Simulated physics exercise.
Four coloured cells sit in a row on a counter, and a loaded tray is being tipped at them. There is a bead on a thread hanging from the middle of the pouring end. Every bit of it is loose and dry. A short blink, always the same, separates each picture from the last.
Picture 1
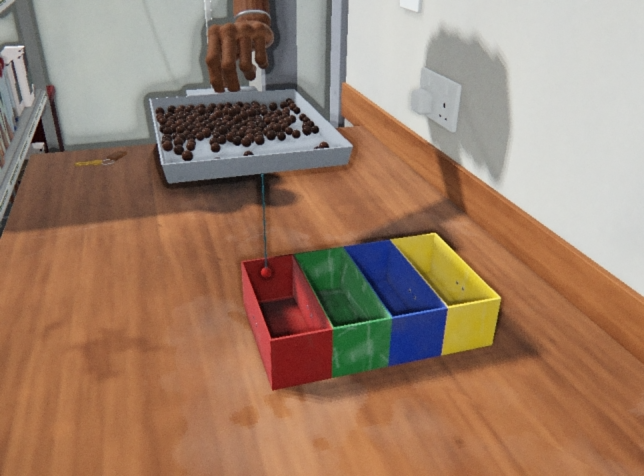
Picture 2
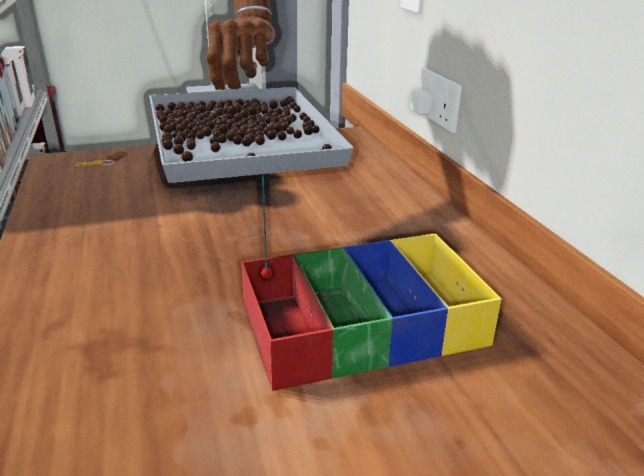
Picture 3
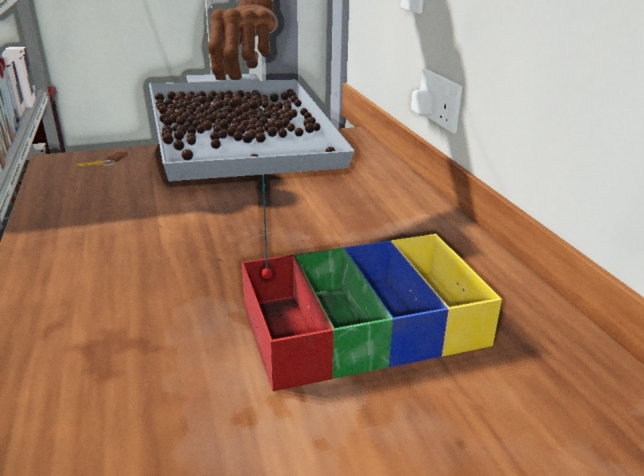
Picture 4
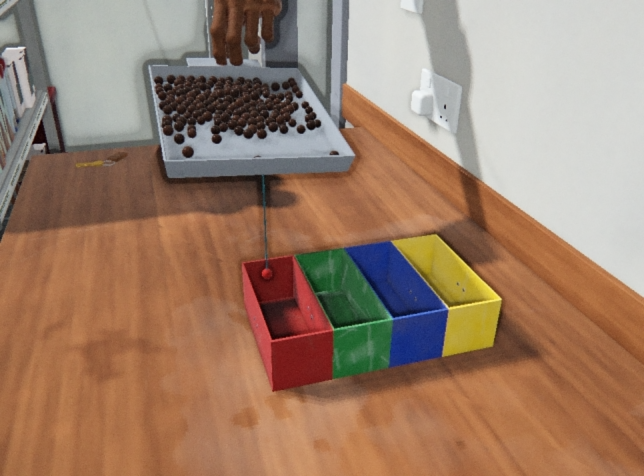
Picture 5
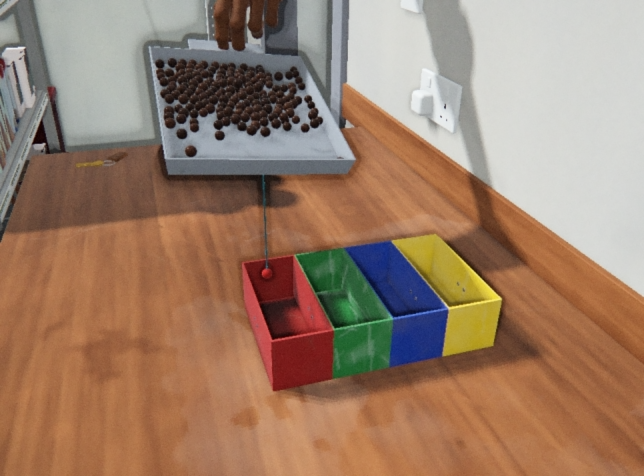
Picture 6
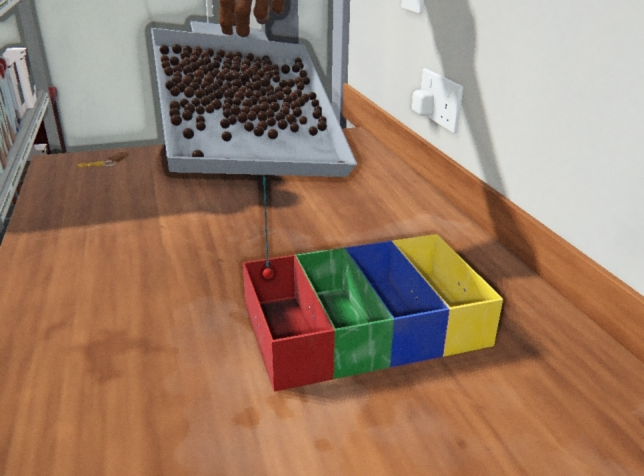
A hand tilts a tray of chocolate balls, which begin shifting above four coloured cells.
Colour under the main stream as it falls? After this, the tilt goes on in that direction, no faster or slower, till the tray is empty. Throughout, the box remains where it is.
Green, I would say.
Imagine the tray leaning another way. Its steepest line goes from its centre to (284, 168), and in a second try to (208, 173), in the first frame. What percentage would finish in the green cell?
Roughly 50 % in the first case and 0 % in the second.
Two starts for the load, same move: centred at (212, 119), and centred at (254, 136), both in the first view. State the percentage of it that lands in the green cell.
The first start yields 70 per cent, the second 60 per cent.
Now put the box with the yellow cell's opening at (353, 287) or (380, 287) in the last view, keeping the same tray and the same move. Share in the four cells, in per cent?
About 80 % and 90 %.
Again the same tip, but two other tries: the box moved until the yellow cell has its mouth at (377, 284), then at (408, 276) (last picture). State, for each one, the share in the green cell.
You'd get near 0 per cent and afterwards near 20 per cent.
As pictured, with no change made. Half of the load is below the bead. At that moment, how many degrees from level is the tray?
That happens at around 90°.
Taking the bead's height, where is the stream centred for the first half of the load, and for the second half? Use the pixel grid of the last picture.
I'd place the first part at (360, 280) and the rest at (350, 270).
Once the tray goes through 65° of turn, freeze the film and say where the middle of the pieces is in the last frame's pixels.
I'd mark the middle close to (326, 168).
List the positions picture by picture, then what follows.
In the first frame, corners of the pouring end near (166, 163) and (348, 145), level; middle of the load near (234, 124), chocolate balls; bead on its thread near (266, 273); red cell near (302, 355); green cell near (361, 343); blue cell near (418, 332); yellow cell near (471, 322).
In the second frame, corners of the pouring end near (167, 162) and (348, 147), level; middle of the load near (234, 122).
In the third frame, corners of the pouring end near (168, 161) and (349, 150), tipped barely, lowest at the right corner; middle of the load near (235, 116).
In the fourth frame, corners of the pouring end near (169, 159) and (350, 154), tipped a little, lowest at the right corner; middle of the load near (235, 106).
In the fifth frame, corners of the pouring end near (170, 156) and (351, 157), tipped clearly, lowest at the right corner; middle of the load near (237, 97), a little on the move.
In the sixth frame, corners of the pouring end near (172, 155) and (352, 161), tipped clearly, lowest at the right corner; middle of the load near (243, 91), the whole lot on the move; red cell near (304, 356); green cell near (363, 344); blue cell near (420, 333); yellow cell near (473, 323).
Shortly afterwards, tray tipped steeply; near two thirds on the tray; a little in the blue cell; a little in the green cell; only a few in the red cell; near a quarter falling or outside the box.
Next, tray tipped past a quarter turn; a little on the tray; near a third in the green cell; near a quarter in the blue cell; a little in the red cell; only a few in the yellow cell; near a quarter falling or outside the box.
Some moments later, tray tipped past a quarter turn; near two thirds in the green cell; near a quarter in the blue cell; a little in the red cell; only a few in the yellow cell; a little falling or outside the box.
In the end, tray tipped past a quarter turn; near two thirds in the green cell; near a quarter in the blue cell; a little in the red cell; only a few in the yellow cell; a little outside the box.
